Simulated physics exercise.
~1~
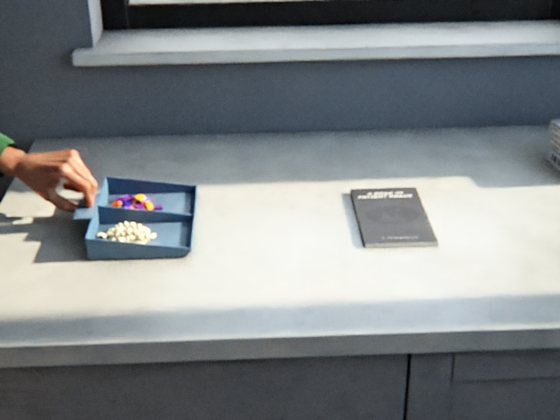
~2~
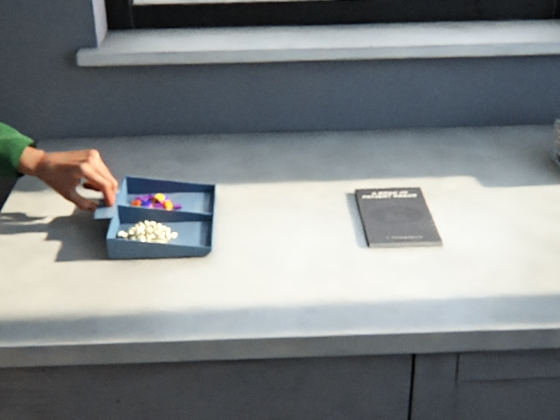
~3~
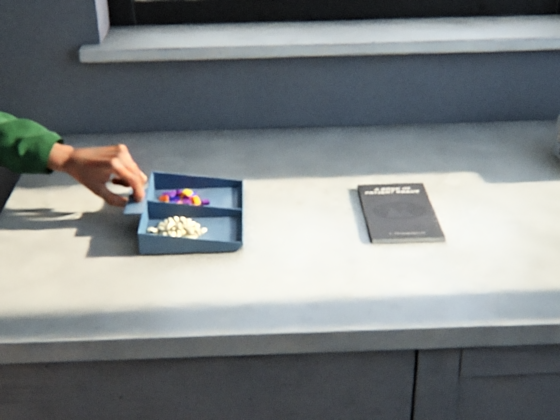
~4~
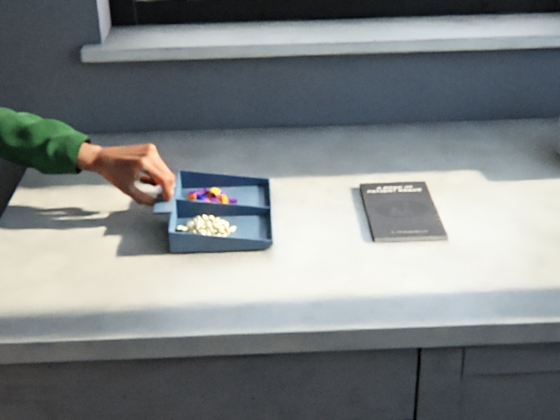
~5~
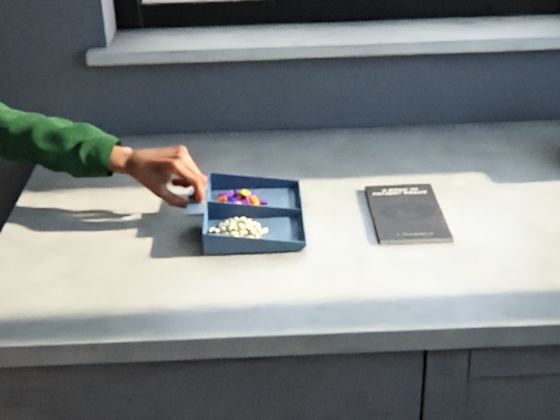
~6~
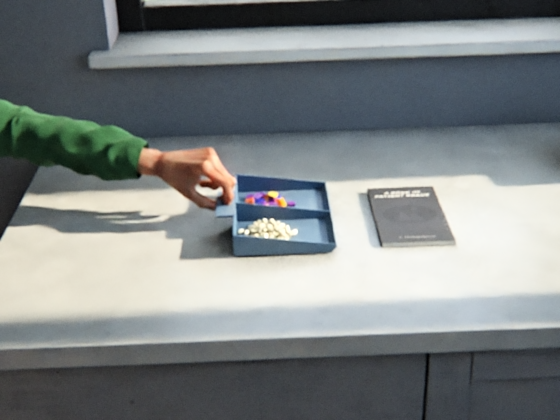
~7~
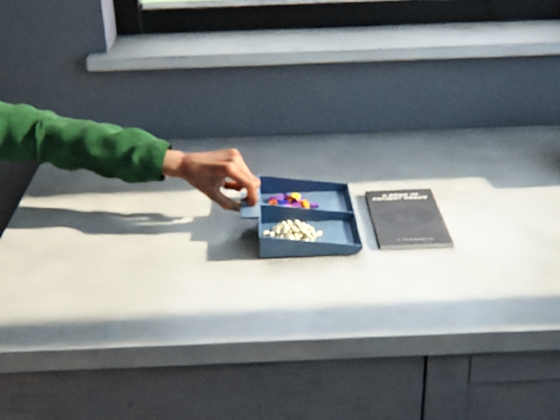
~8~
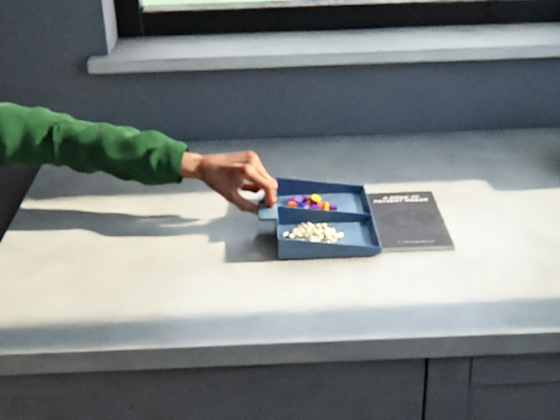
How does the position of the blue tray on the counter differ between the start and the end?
At the start the tray sits near the left side of the counter, well away from the dark book. By the end it is farther right, close against the left side of the book.
